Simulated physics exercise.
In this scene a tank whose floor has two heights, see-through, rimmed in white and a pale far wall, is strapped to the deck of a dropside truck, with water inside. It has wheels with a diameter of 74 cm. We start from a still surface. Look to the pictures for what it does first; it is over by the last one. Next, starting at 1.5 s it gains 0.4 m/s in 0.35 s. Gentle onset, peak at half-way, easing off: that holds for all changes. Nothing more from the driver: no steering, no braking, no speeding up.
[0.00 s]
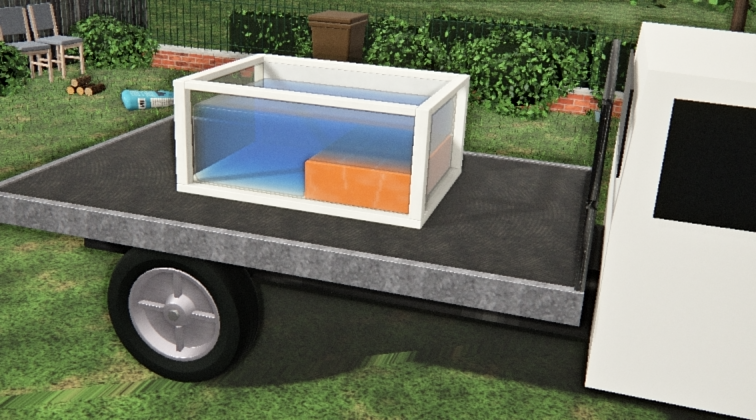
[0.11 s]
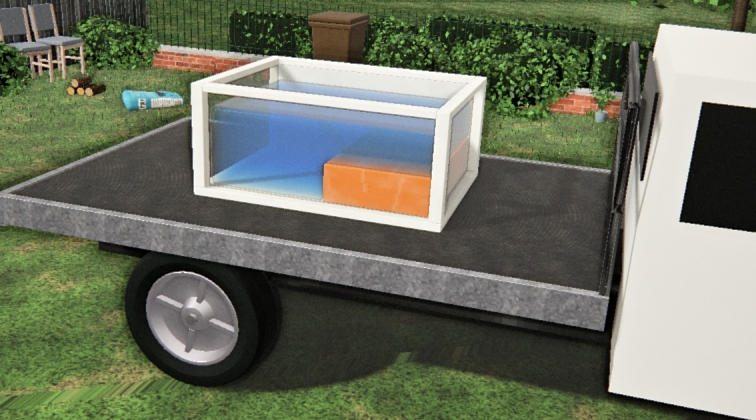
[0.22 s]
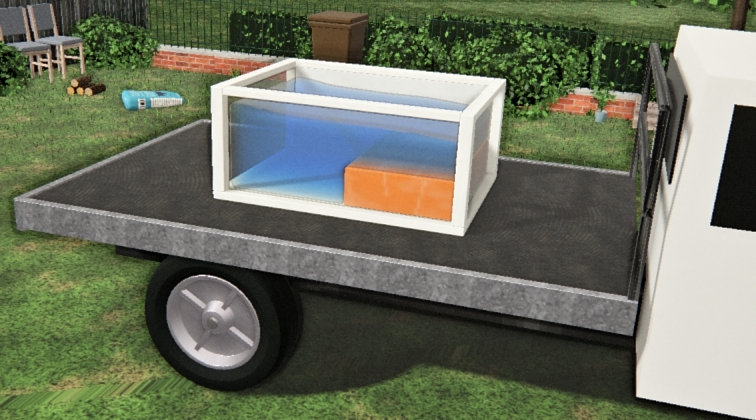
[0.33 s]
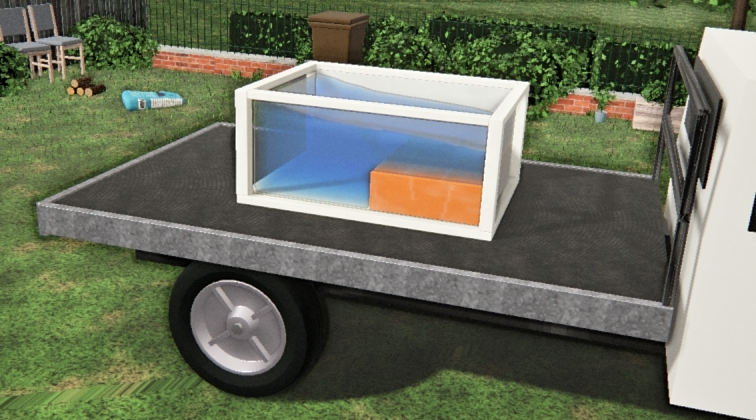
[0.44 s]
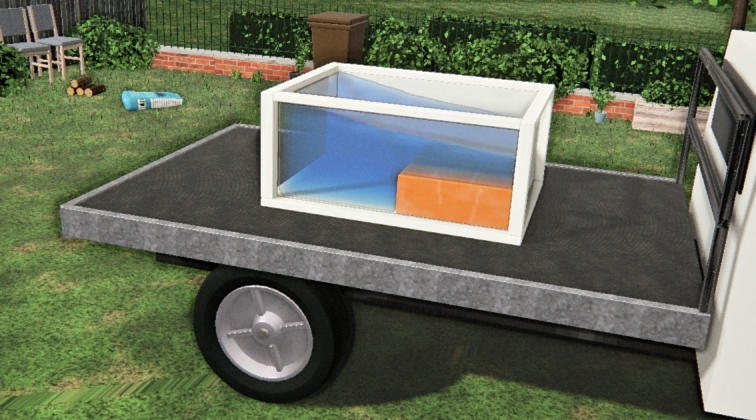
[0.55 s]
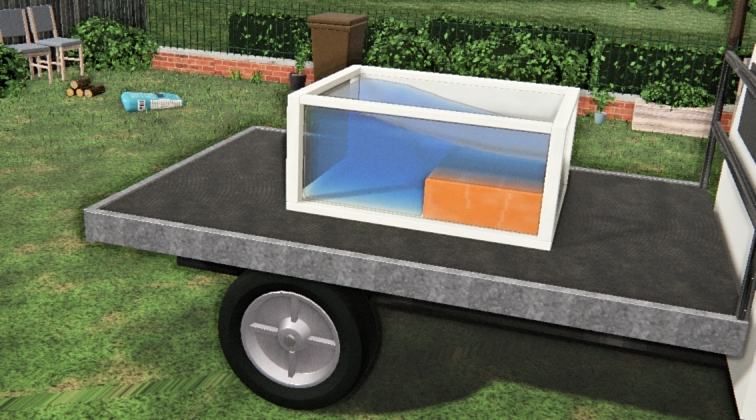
A flatbed truck rolls right over grass, and water in its clear tank slopes up leftward.
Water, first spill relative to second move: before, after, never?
After.
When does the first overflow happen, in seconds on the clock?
About 3.2 s.
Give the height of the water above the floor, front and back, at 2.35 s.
The level sits near 32 cm in front and near 42 cm behind.
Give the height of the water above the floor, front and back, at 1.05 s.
It reads roughly 44 cm up front and 38 cm at the back.
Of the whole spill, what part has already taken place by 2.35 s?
Some 0 percent has come out by that time.
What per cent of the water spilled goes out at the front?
I'd put it at about 60 percent of what spills.
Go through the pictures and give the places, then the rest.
The first picture shows level at the front (404, 125); level at the back (217, 103); still flat; edge of the step at (359, 170); the front is on the right, levels are read along the near wall; a wheel hub at (169, 319).
The second picture shows level at the front (423, 128); level at the back (234, 106); still flat.
The third picture shows level at the front (445, 137); level at the back (254, 106); rising 3° towards the back.
The fourth picture shows level at the front (472, 144); rising 6° towards the back.
The fifth picture shows level at the front (501, 152); rising 8° towards the back.
The sixth picture shows level at the front (530, 157); rising 8° towards the back; a wheel hub at (286, 345).
By 1.05 s front 43 cm, middle 40 cm, back 39 cm above the lowest part of the floor; no loss so far.
By 1.65 s front 39 cm, middle 42 cm, back 39 cm above the lowest part of the floor; no loss so far.
By 2.35 s front 32 cm, middle 44 cm, back 42 cm above the lowest part of the floor; no loss so far.
By 4.84 s the loss stands at 1 per cent, over the front and the back; the first of it left at about 3.15 s, and the second move began at 1.5 s.
